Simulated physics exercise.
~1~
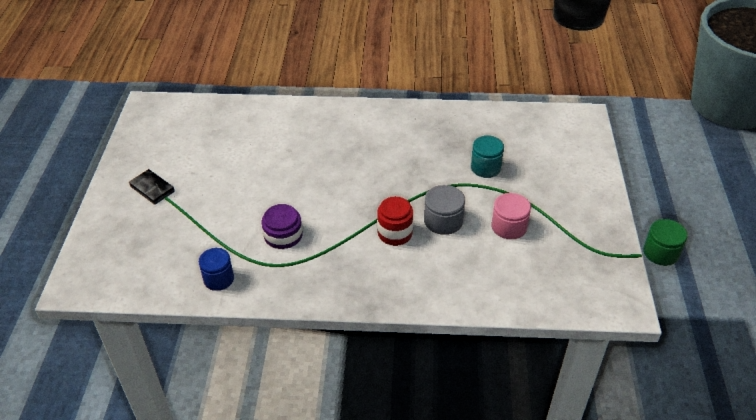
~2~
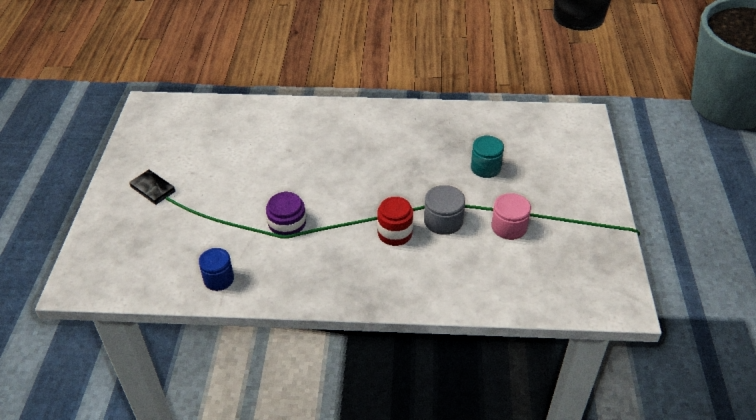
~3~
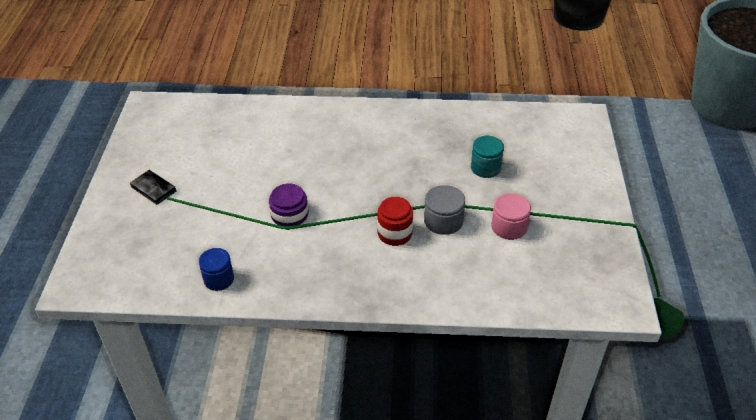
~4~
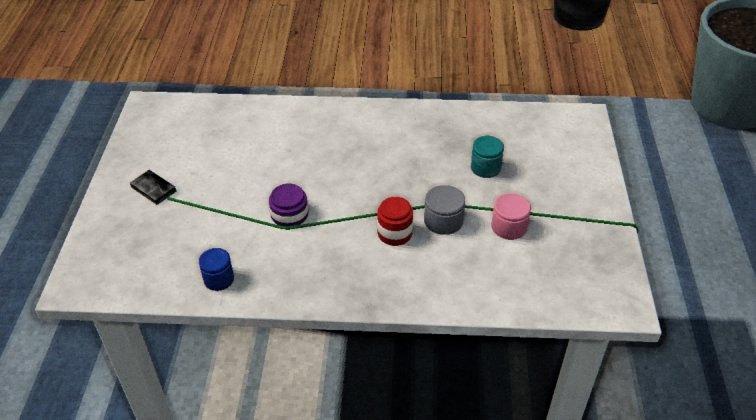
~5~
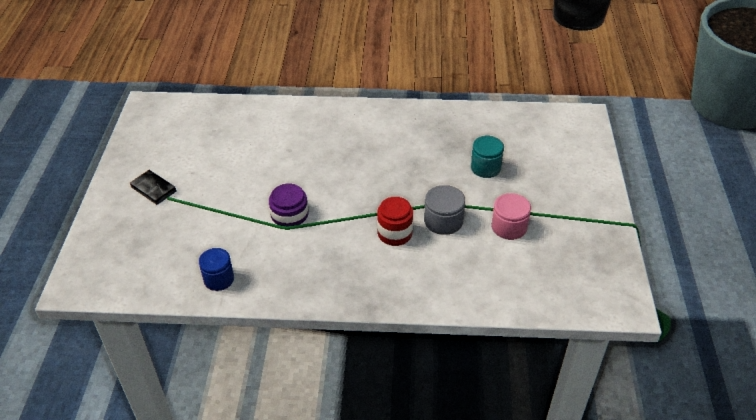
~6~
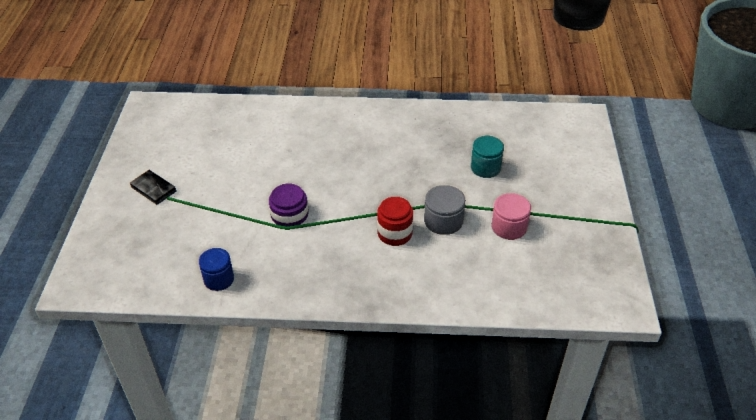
A pale, marbled table stands on a striped blue rug beside a wooden floor, viewed from above at an angle. A green cable curves from a small black phone at the left, among purple, red, grey and pink containers, to a green speaker just past the right edge, with a blue tub in front and a teal one behind. The speaker drops, pulling the cable straighter and nudging the purple jar slightly backward. It swings below the edge, slipping in and out of sight. Finally, the speaker is hidden, the cable lies taut, and the phone remains on top.
